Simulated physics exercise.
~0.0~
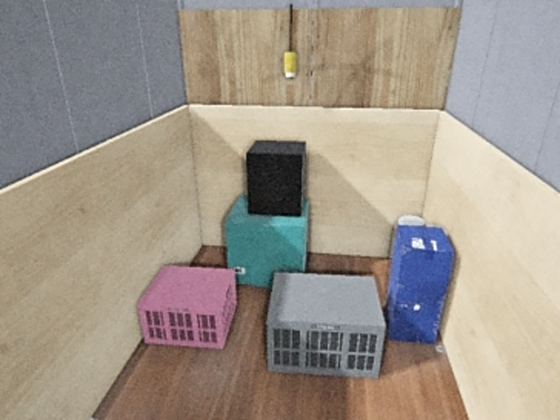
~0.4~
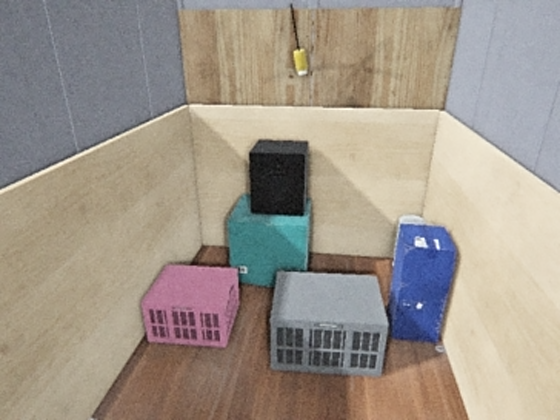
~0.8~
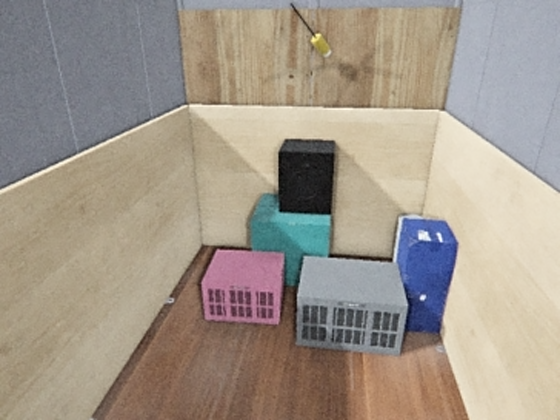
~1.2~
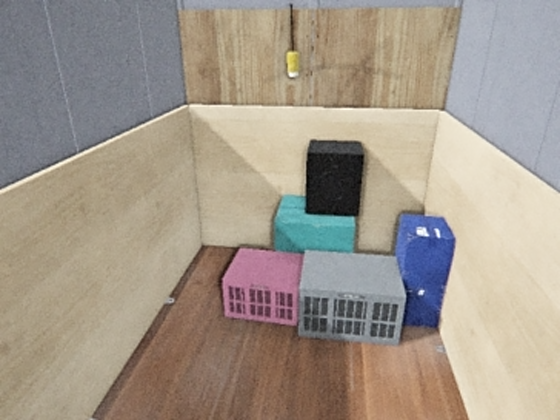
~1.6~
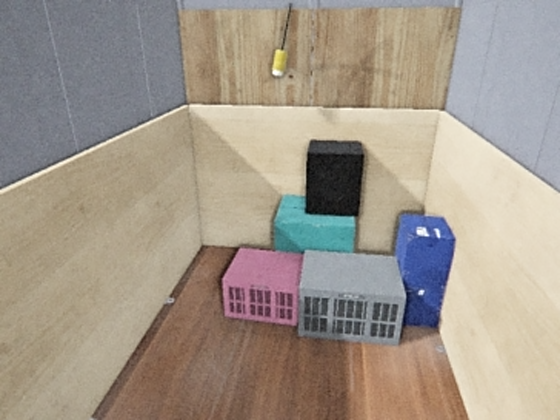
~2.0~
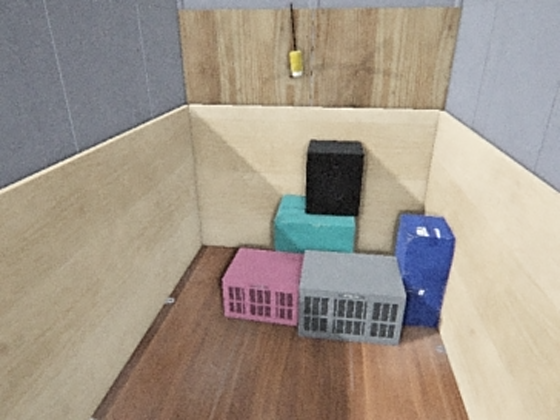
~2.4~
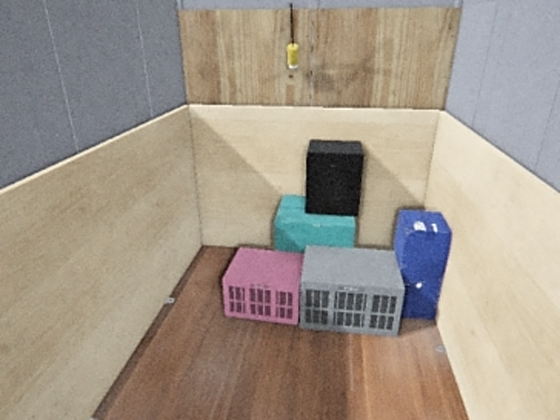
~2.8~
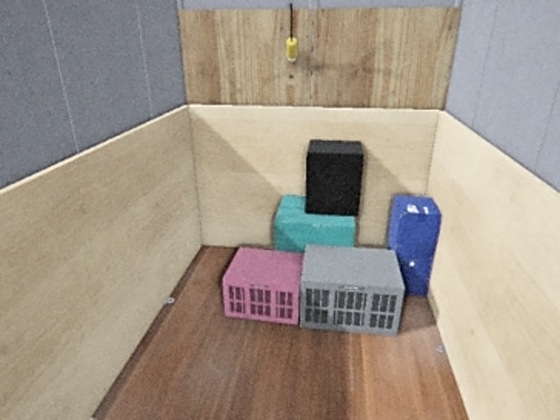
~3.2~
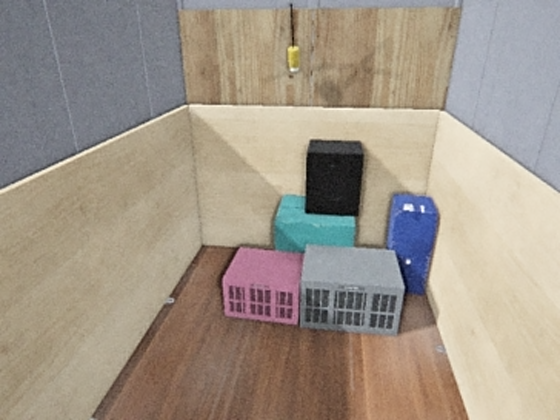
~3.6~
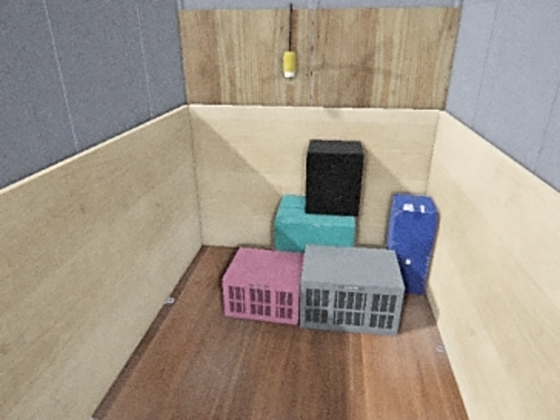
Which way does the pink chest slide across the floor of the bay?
The pink chest slides to the right, ending up beside the grey chest.
